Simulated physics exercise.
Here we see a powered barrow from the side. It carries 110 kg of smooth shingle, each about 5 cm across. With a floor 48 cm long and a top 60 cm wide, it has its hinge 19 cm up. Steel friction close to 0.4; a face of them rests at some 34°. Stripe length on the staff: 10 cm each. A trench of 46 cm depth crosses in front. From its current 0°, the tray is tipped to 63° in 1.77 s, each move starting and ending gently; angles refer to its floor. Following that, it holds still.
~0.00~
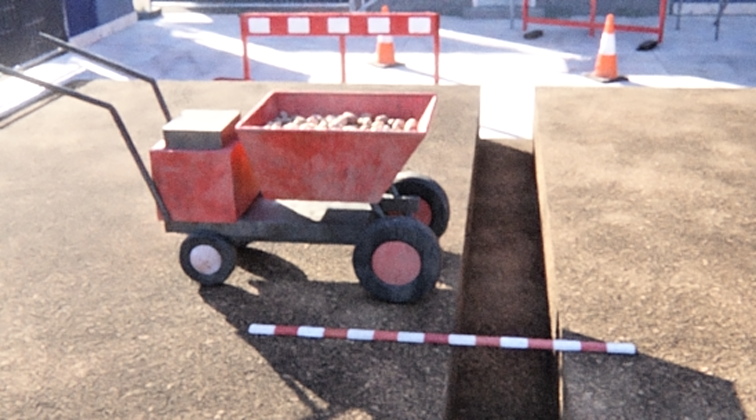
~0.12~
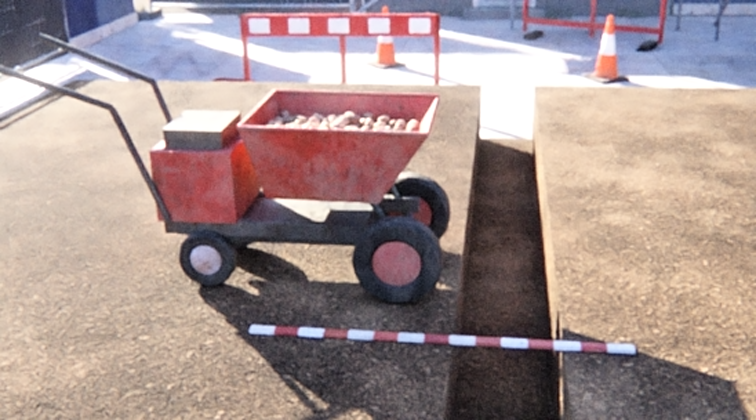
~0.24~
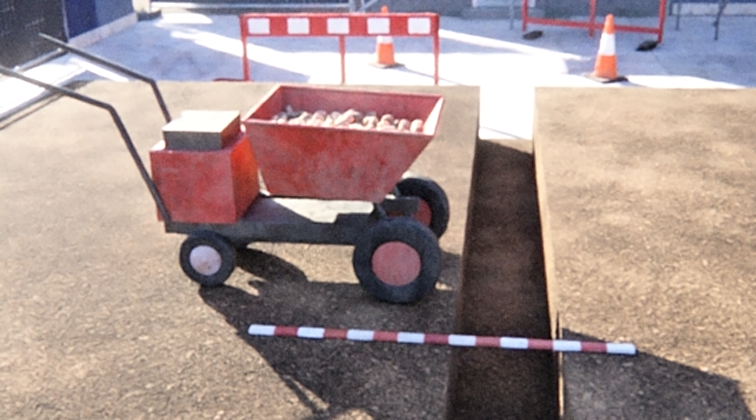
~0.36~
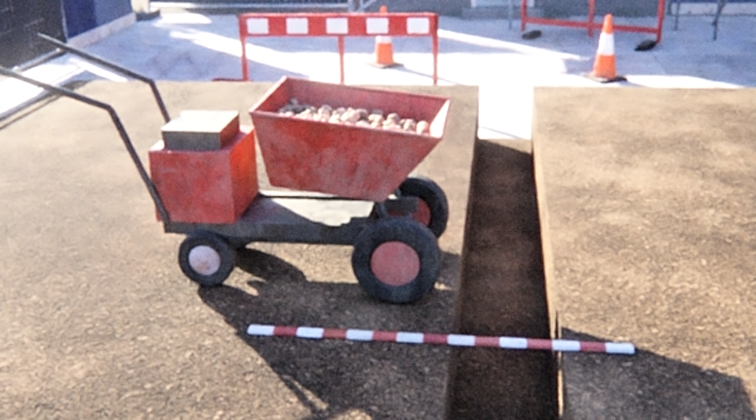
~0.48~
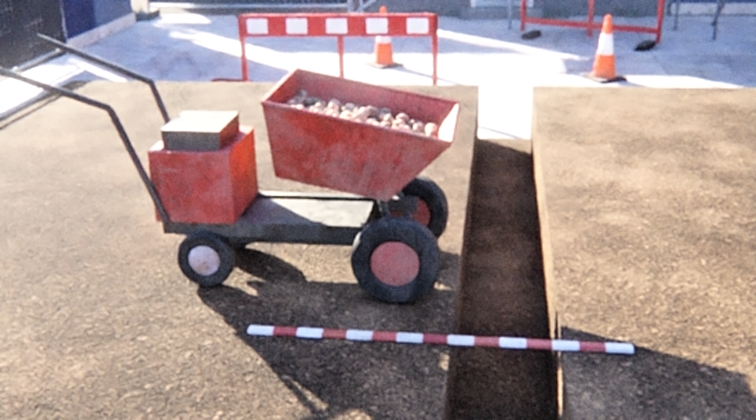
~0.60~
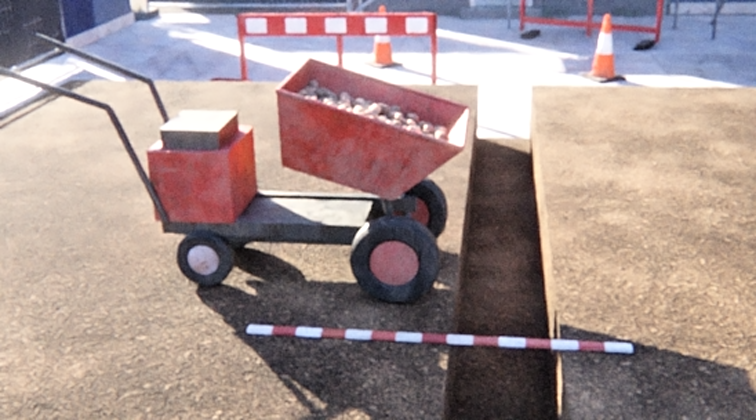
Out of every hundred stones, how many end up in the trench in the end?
Around 38 in every hundred.
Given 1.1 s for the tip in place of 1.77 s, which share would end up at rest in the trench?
Roughly 30 per cent would.
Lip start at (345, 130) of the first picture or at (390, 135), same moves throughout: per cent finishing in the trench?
Estimates: 80 % then 65 %.
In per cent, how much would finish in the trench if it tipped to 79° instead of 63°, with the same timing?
Share in trench: Approx. 30%.
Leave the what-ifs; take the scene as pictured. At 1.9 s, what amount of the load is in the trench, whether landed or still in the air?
Close to 5 per cent at that time.
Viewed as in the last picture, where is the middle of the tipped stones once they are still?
Somewhere around (565, 275) in the last picture.
After 1.3 s the floor is at 53°; 100 % in the tray; the foremost stones are at (519, 186).
After 1.9 s the floor is at 63°; 72 % in the tray, 6 % in the trench, 22 % past the trench; the foremost stones are at (633, 295).
After 2.2 s the floor is at 63°; 49 % in the tray, 10 % in the trench, 41 % past the trench; the foremost stones are at (724, 297).
After 4.2 s the floor is at 63°; 19 % in the tray, 38 % in the trench, 43 % past the trench; the foremost stones are past the picture's edge.
